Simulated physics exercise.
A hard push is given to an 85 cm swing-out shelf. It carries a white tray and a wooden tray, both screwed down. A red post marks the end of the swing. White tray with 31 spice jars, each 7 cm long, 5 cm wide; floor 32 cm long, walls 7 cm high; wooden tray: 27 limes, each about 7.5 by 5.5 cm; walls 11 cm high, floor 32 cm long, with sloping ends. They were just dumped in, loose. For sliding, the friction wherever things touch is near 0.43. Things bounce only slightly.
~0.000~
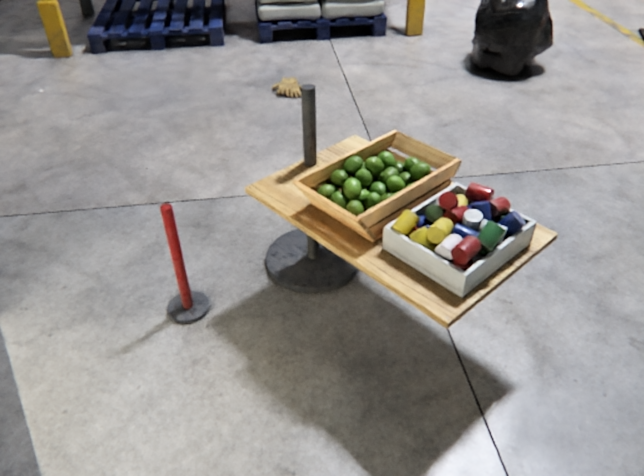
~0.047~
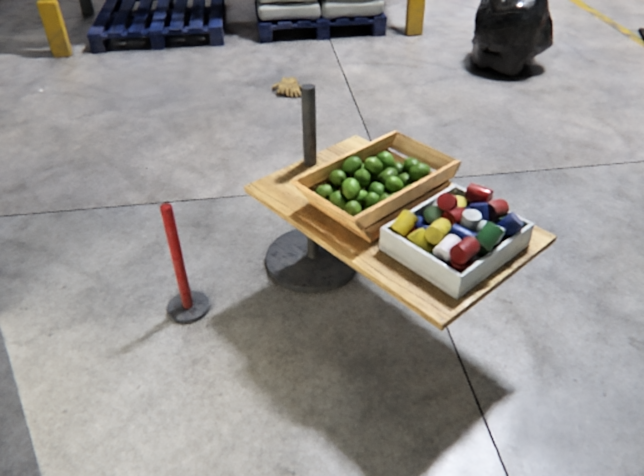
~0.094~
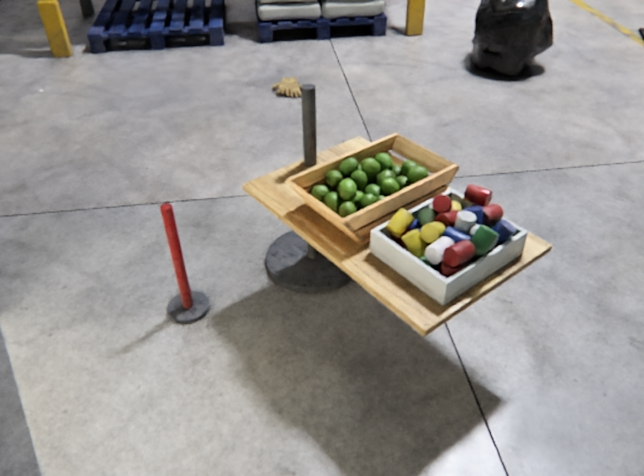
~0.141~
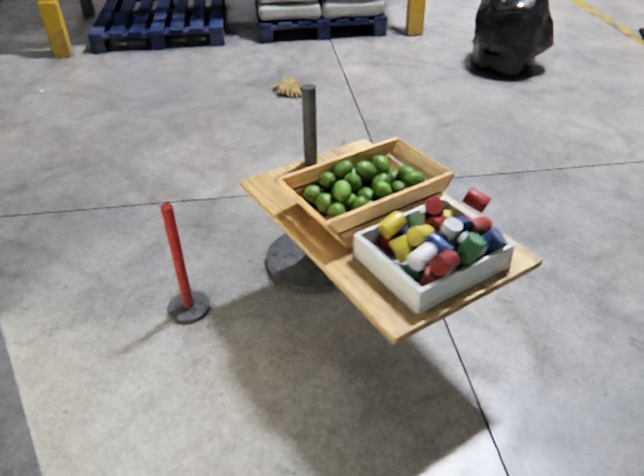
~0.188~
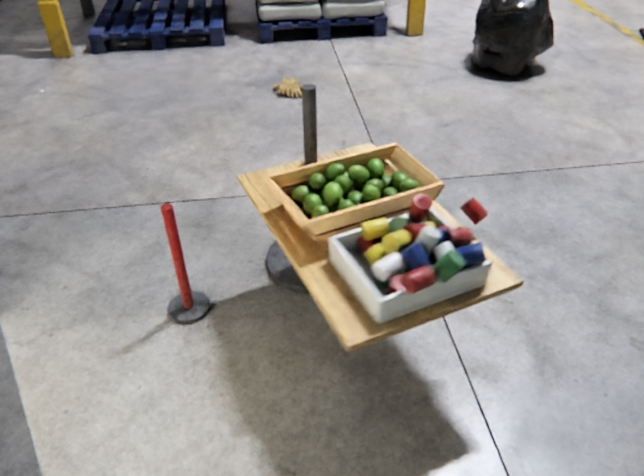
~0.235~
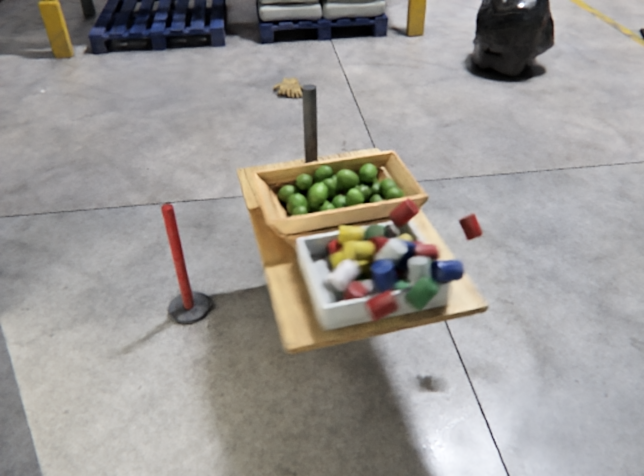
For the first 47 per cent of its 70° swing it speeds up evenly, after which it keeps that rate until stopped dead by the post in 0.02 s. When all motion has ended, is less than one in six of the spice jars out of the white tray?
No, more than one in six are out.
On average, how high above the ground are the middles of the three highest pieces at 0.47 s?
Their middles average near 74 cm high.
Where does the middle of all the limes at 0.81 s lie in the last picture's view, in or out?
Around (245, 196).
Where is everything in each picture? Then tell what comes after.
In the first frame (we follow the rim corner now nearest the camera), white tray at (467, 272); wooden tray at (358, 218); swung 0°; nothing out yet.
White tray at (462, 274); wooden tray at (355, 218); swung 1°, in the second frame.
White tray at (448, 280); wooden tray at (345, 220); swung 4°, in the third frame.
White tray at (423, 289); wooden tray at (328, 222); swung 10°; 1 out, the lowest jar at (477, 200), in the fourth frame.
White tray at (383, 299); wooden tray at (303, 223); swung 18°; 3 out, the lowest jar at (474, 211), in the fifth frame.
White tray at (328, 306); wooden tray at (271, 221); swung 27°; 3 out, the lowest jar at (471, 227), in the sixth frame.
After 0.39 s, end of the swing.
After 0.47 s, 15 of 31 out of the white tray and 0 of 27 out of the wooden tray.
After 0.59 s, 19 of 31 out of the white tray and 0 of 27 out of the wooden tray.
After 0.81 s, 20 of 31 out of the white tray and 0 of 27 out of the wooden tray.
Outcome (at 1.25 s), 19 of 31 out of the white tray and 0 of 27 out of the wooden tray. Asked share, 19 of 31, 61 per cent.
